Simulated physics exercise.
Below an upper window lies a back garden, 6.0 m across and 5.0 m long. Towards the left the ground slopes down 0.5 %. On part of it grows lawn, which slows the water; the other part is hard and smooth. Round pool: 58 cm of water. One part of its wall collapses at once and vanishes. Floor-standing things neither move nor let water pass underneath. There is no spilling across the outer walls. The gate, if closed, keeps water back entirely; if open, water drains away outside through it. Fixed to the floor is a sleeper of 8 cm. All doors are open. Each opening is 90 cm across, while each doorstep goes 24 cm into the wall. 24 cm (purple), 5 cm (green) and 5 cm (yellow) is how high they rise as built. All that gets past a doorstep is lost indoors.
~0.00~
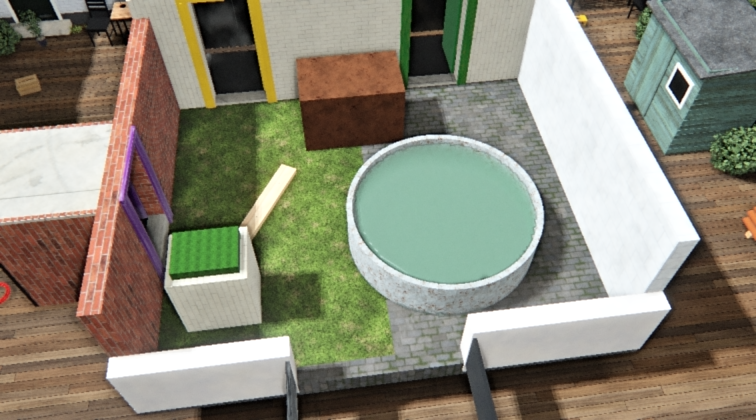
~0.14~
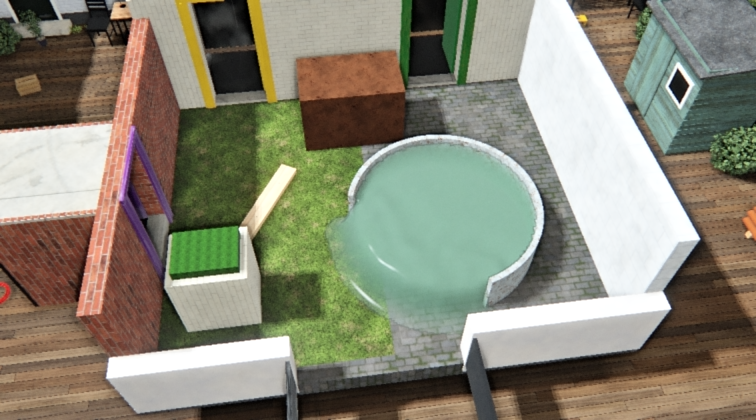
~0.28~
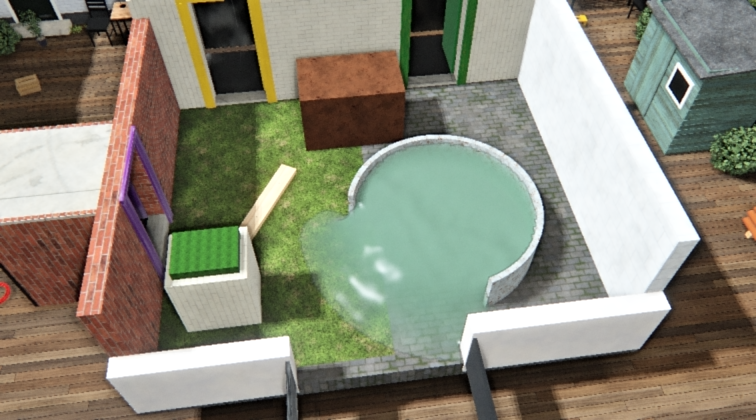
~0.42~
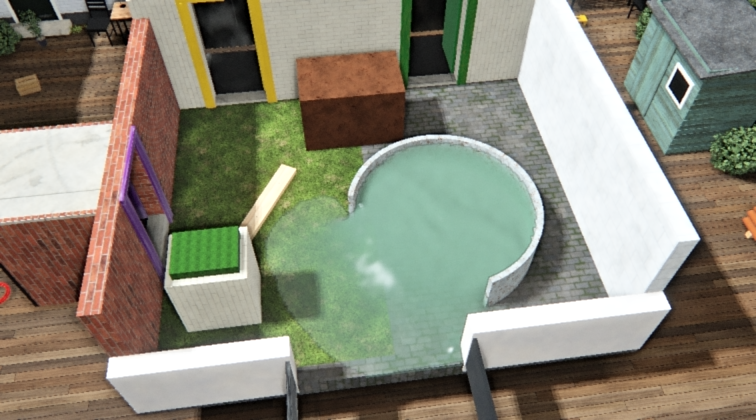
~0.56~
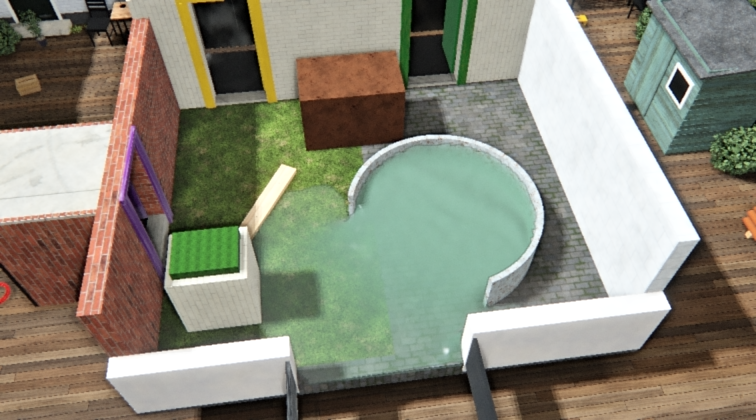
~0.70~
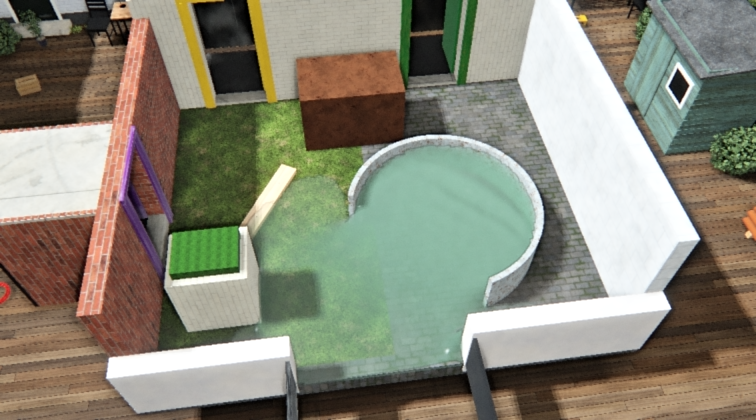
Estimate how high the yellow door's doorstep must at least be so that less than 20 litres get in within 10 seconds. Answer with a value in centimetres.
I would say at least 6 cm.
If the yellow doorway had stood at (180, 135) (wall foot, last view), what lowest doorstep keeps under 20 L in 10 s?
Roughly 6.0 cm.
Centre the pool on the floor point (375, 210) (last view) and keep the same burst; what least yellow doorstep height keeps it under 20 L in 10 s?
A height near 11.0 cm.
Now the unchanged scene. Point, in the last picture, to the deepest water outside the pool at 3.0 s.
Around pixel (185, 380).
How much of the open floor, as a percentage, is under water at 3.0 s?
About 60 per cent.
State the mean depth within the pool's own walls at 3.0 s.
Close to 14 cm deep on average.
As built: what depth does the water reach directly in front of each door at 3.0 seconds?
Purple door: 17 cm; green door: 0 cm; yellow door: 0 cm.
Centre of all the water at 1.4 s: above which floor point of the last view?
(405, 258) or so.
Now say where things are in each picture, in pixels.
The first frame shows still water, 58 cm deep, in the round pool at (444, 208); the yellow door at (231, 57) is dry.
In the second frame, the front is at a hidden place, 0.3 m from the gap at (389, 285); 0.7 m2 of floor is wet, 58 cm left at the back.
In the third frame, the gap is at (389, 287), the front 0.7 m out at (306, 236); the back of the round pool holds 58 cm.
In the fourth frame, the front is at (273, 240), 1.2 m from the gap at (389, 288); 3.8 m2 of floor is wet, 58 cm left at the back.
In the fifth frame, the front is at a hidden place, 1.6 m from the gap at (389, 289); 5.2 m2 of floor is wet, 58 cm left at the back.
In the sixth frame, the front is at a hidden place, 2.1 m from the gap at (389, 289); 6.1 m2 of floor is wet, 55 cm left at the back; the yellow door at (231, 57), 4.6 m from the gap, is still 2.2 m from the nearest water.
After 1.4 s water covers 40 % of the floor, deepest (32 cm) near (287, 367); it has not reached the yellow door.
After 3.0 s water covers 60 % of the floor, deepest (30 cm) near (185, 380); it has not reached the yellow door.
After 10.0 s water covers 95 % of the floor, deepest (10 cm) near (168, 252); 8 cm at the yellow door, 35 litres in over its 5 cm doorstep.
At the yellow door as built, the water arrived by 4.8 s and peaked near 9 cm at 5.6 s.
Run again over the same 10 s with other heights there, 36 litres in over 5 cm, 11 litres over 7 cm. The limit of 20 litres is kept from about 6 cm up.
